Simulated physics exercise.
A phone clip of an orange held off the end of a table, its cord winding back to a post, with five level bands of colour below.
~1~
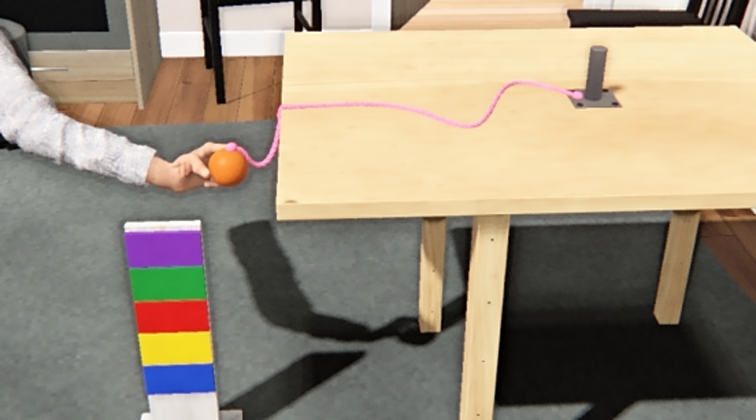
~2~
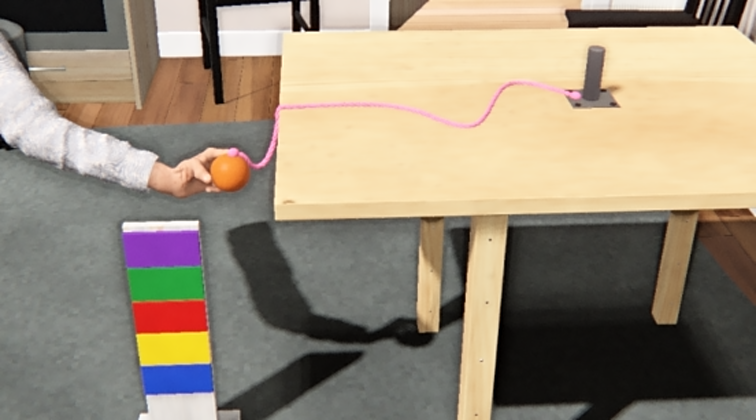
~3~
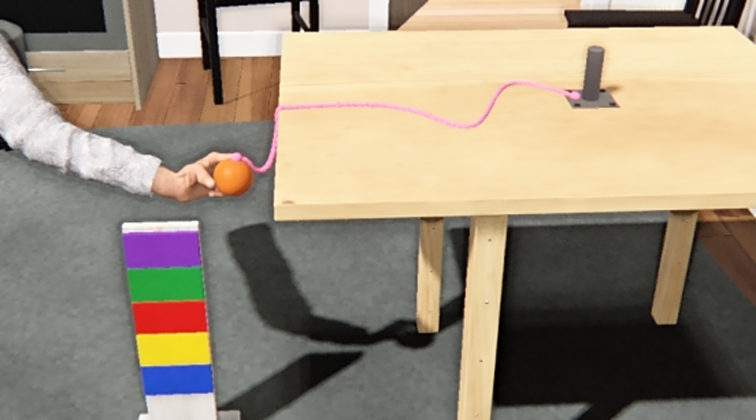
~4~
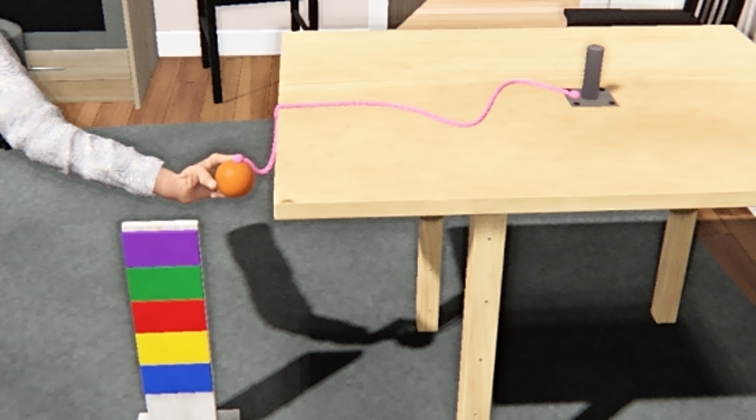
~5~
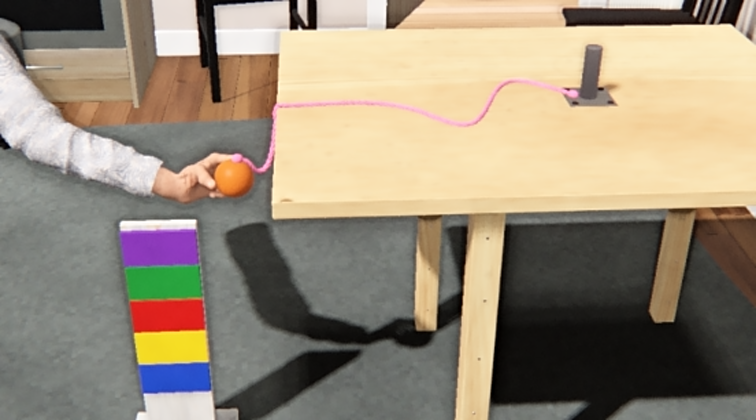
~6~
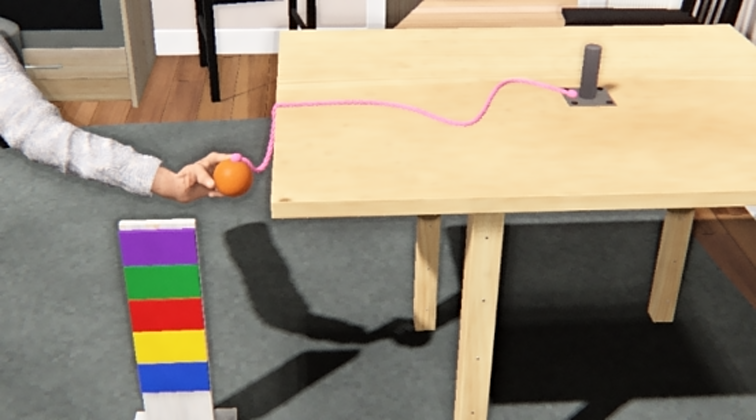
A hand held an orange ball just off the left end of a wooden table, its pink cord winding back to a post, and lowered it very slightly before keeping it nearly still.
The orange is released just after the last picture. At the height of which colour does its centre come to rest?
Its middle rests at the red band.
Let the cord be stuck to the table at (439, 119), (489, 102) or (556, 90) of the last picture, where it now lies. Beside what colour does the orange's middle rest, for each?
Taking them in turn: Purple; green; red.
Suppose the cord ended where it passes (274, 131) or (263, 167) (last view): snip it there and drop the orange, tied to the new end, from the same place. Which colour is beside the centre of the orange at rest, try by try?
Try by try: Purple; green.
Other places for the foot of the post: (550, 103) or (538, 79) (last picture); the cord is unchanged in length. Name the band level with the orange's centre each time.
In that order: Yellow; yellow.
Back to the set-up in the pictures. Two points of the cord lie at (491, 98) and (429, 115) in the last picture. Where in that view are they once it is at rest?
The first at (451, 99), the second at (336, 102).
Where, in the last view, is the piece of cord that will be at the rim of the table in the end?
Near (375, 103).
Soon after, orange near (259, 294); level with green.
Then, orange near (318, 285); level with red.
Further on, orange near (268, 300); level with red.
At rest, orange near (275, 292); level with red. The red one.
